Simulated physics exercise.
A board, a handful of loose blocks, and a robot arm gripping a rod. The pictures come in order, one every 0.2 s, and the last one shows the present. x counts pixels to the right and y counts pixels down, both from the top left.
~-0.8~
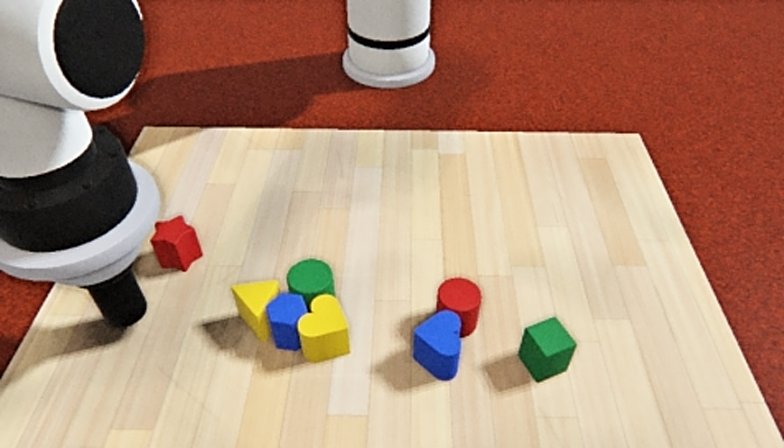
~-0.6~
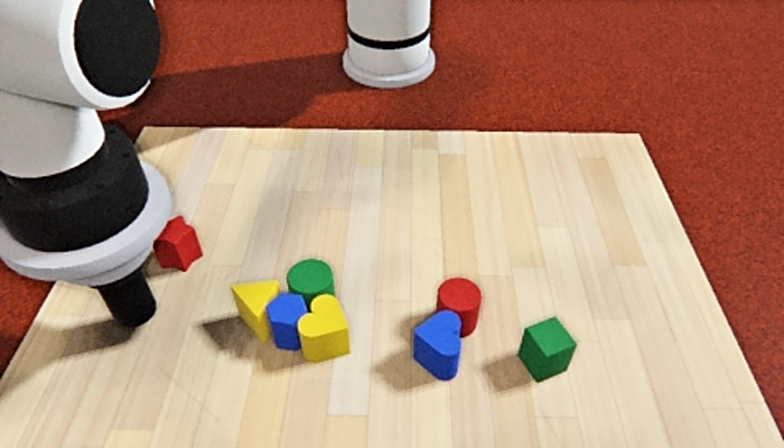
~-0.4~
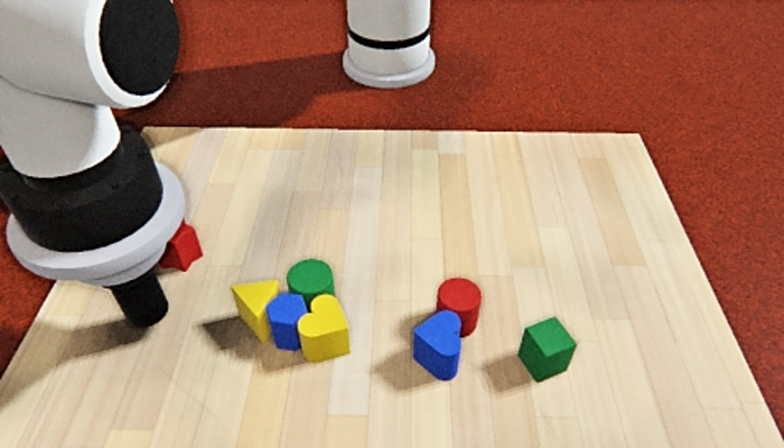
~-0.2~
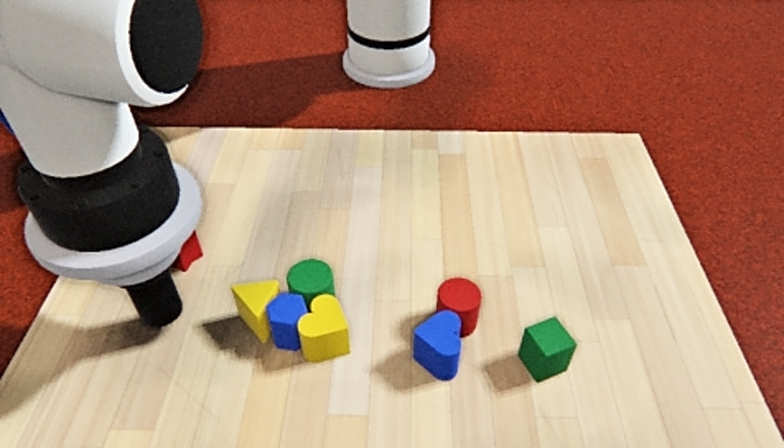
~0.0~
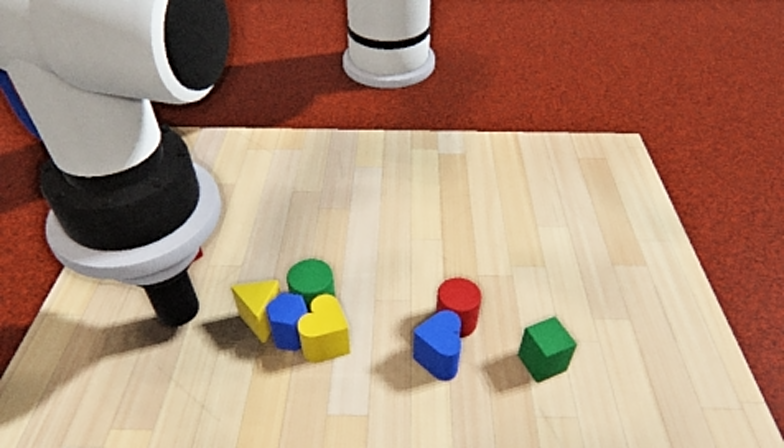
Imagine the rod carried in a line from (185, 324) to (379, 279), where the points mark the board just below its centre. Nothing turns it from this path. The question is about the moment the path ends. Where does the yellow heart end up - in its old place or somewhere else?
If the rod follows that path, the yellow heart ends up shifted.
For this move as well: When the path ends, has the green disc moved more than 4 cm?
It seems so.
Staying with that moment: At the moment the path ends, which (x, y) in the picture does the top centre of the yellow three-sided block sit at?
At (335, 288).
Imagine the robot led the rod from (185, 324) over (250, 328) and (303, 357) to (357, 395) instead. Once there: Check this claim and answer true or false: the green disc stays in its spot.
False.
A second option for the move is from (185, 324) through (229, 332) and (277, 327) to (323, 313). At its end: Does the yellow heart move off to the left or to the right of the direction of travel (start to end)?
The right-hand side.
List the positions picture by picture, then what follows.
Rod tip at (127, 313); block tops, yellow three-sided block at (255, 293); blue hexagonal block at (286, 307); green disc at (309, 275); yellow heart at (323, 317); red disc at (460, 293), in the first picture.
Rod at (137, 313); blocks unchanged, in the second picture.
Rod at (149, 313); blocks unchanged, in the third picture.
Rod at (163, 312); blocks unchanged, in the fourth picture.
Rod at (179, 312); yellow three-sided block at (255, 293); blue hexagonal block at (286, 307); green disc at (309, 275); yellow heart at (323, 317); red disc at (460, 293), in the fifth picture.
What follows on the original path. One third of the way, rod at (249, 295); yellow three-sided block at (277, 287), turned 55° clockwise; blue hexagonal block at (290, 313), turned 20° clockwise; green disc at (316, 274); yellow heart at (325, 321), turned 15° anticlockwise.
Two thirds of the way, rod at (316, 280); yellow three-sided block at (325, 291), turned 85° clockwise; blue hexagonal block at (291, 316), turned 30° clockwise; green disc at (359, 269); yellow heart at (333, 329).
At the end, rod at (378, 266); yellow three-sided block at (335, 288), turned 110° clockwise; blue hexagonal block at (291, 316), turned 30° clockwise; green disc at (410, 272); yellow heart at (334, 330), turned 10° clockwise; red disc in place.
